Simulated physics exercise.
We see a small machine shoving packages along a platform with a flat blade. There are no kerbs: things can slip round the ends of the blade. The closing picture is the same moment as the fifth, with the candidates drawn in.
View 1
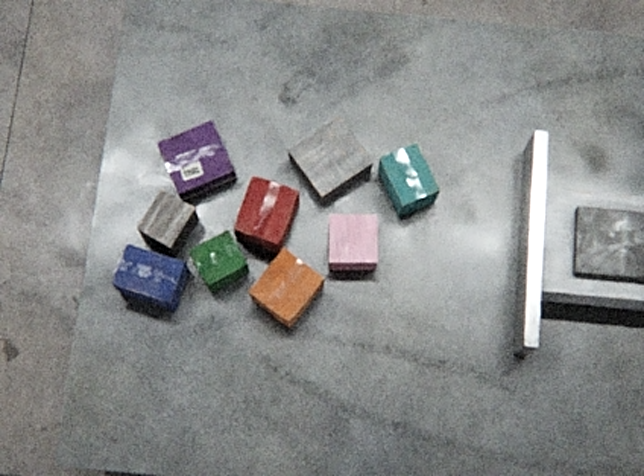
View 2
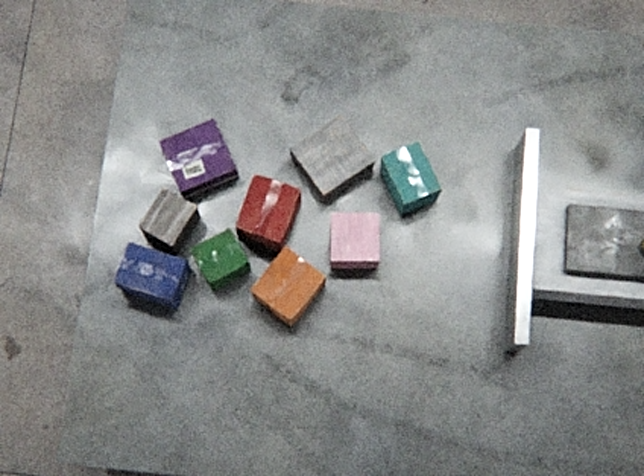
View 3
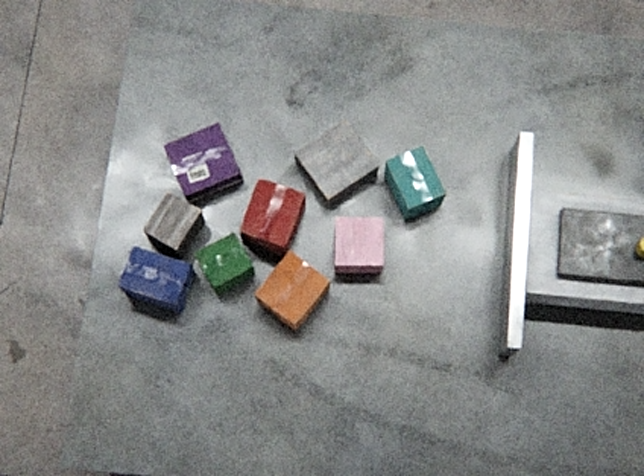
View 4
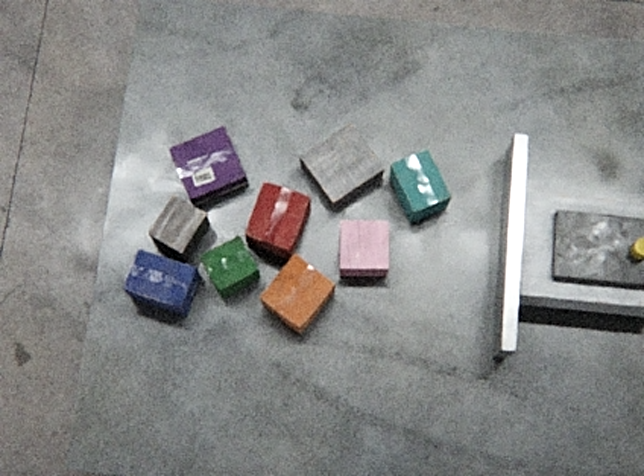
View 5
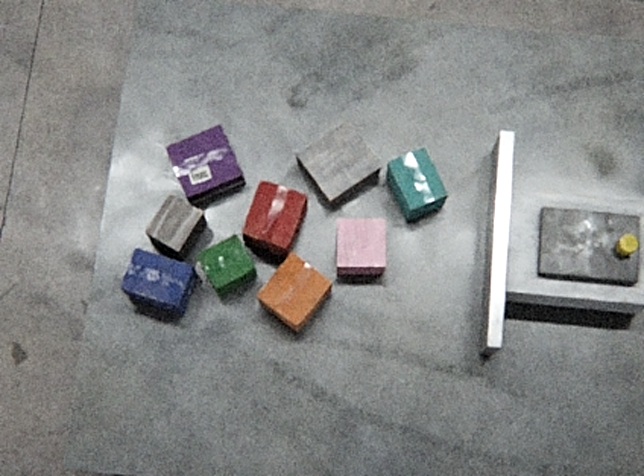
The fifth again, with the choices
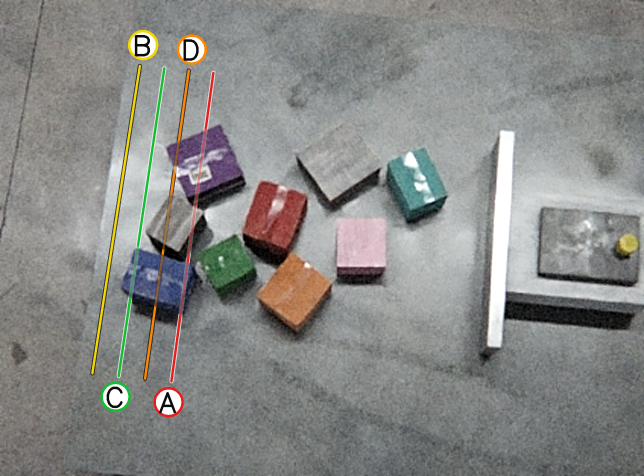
On a grey platform, a flat-bladed machine moves slightly left toward still, scattered coloured boxes.
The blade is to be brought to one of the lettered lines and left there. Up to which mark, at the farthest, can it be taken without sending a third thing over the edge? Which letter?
At A, and not beyond.
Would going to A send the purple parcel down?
Yes.
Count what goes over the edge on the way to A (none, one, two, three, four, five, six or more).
By then, two.
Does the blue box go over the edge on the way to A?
No.
On the marked copy, A at (193, 221); B at (117, 214); C at (142, 216); D at (168, 219).
Taking A. A third of the way, robot (469, 233); grey crate (304, 158); turquoise box (365, 176).
Two thirds of the way, robot (357, 222); purple parcel (145, 163); black crate (156, 228).
When it is over, robot (271, 214); black crate over the edge; purple parcel over the edge; two fallen.
As for the rest, B drops nine; C drops six; D drops six.
